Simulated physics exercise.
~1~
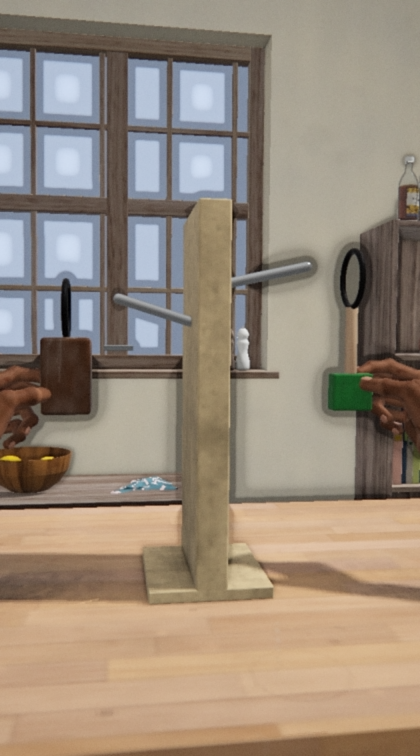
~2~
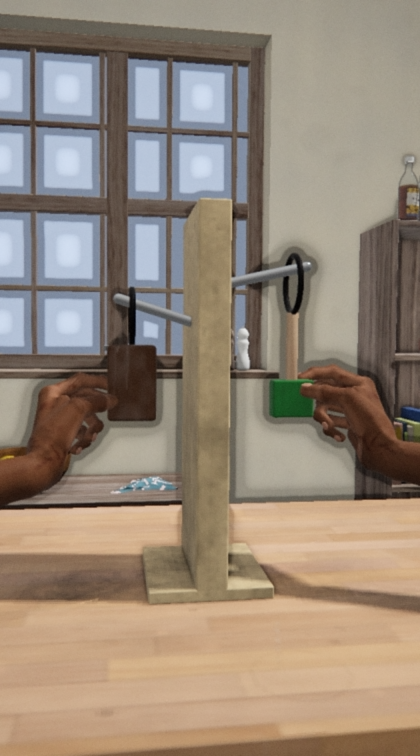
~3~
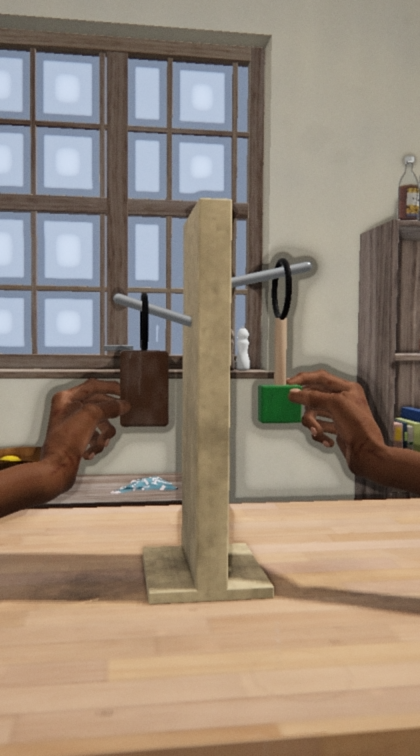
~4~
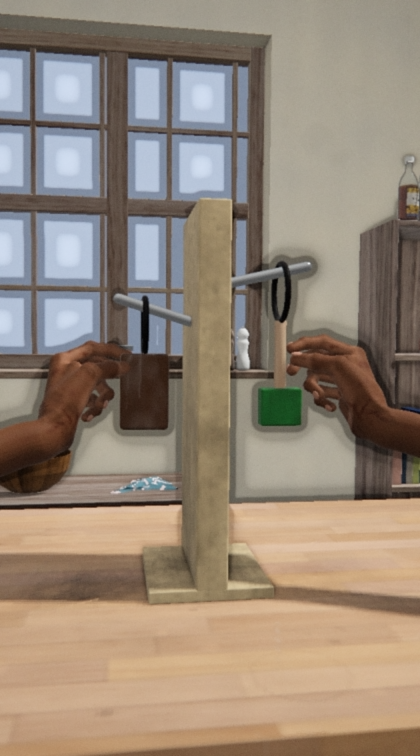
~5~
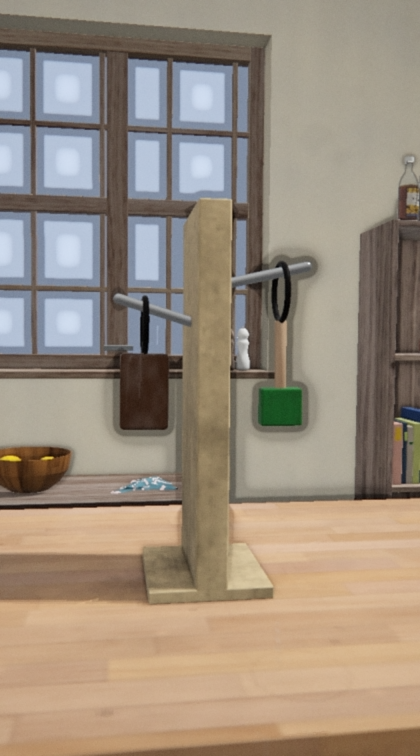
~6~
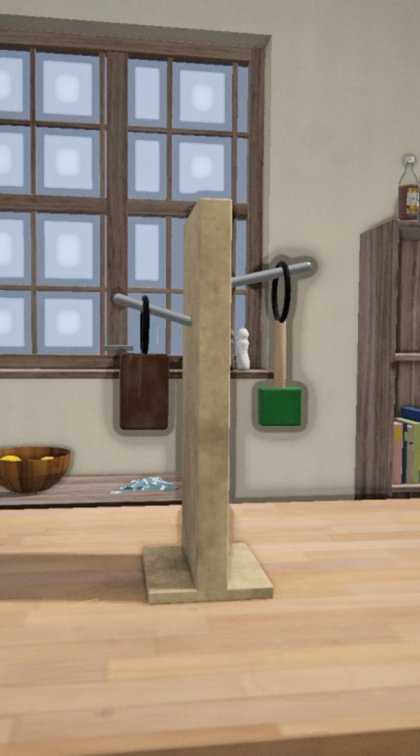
At the start, two hands at the edges of the view hold a brown pouch on the left and a green brush on the right, with a wooden stand between them on a table. The hands bring the objects inward, the pouch moving right and the brush moving left, until their black loops are around the metal pegs. Both then shift slightly farther inward. The hands let go and draw back out of view. At the end, the pouch and the brush hang still from their pegs on either side of the stand.
